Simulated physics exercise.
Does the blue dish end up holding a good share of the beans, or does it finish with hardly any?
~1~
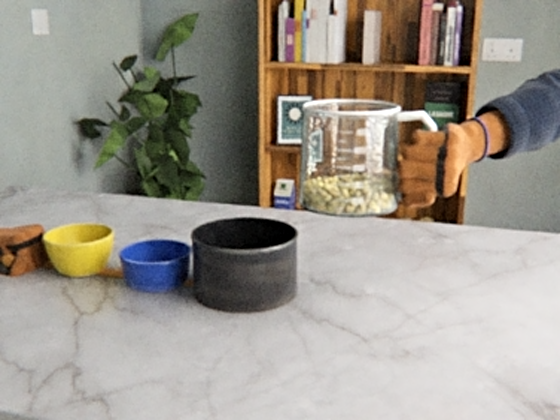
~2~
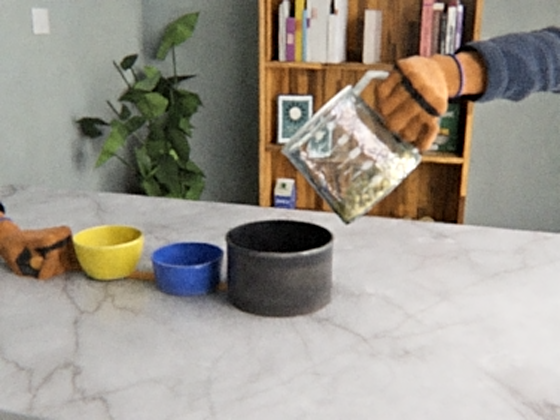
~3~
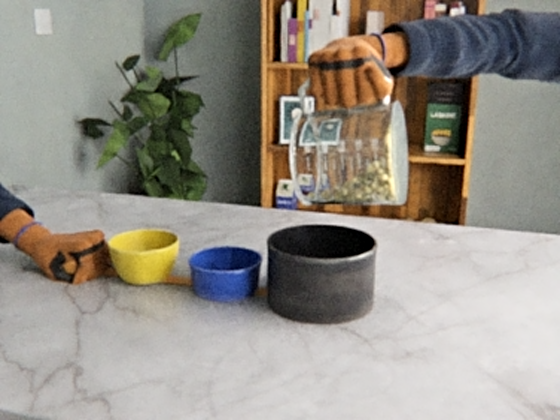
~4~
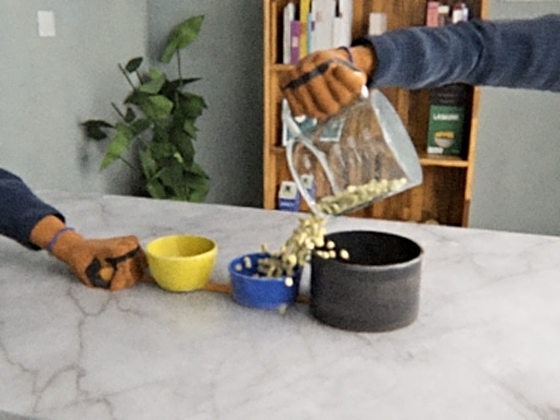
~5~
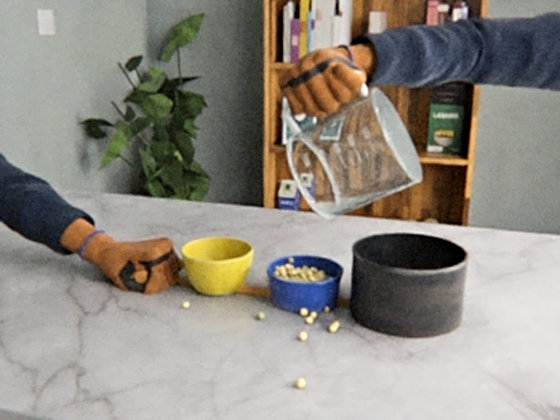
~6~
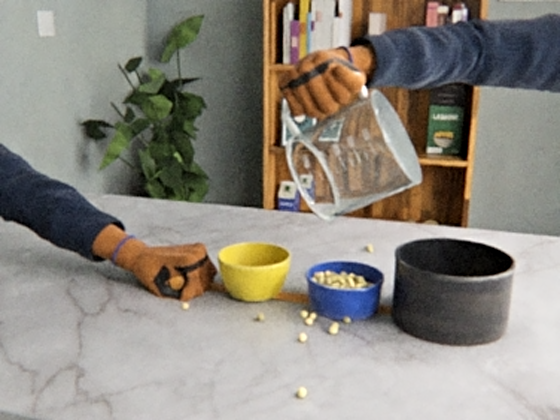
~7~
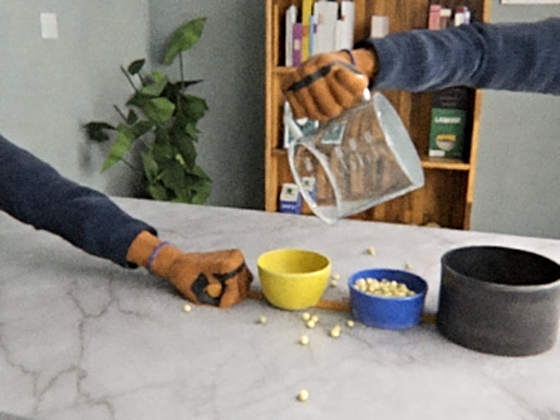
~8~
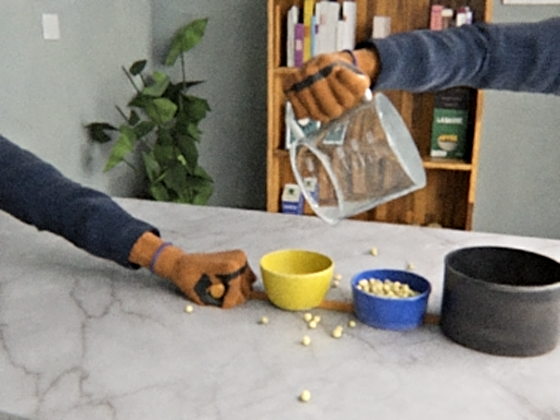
The blue dish ends up holding a good share of the beans, with a pile visible inside it, while only a few lie loose on the table.
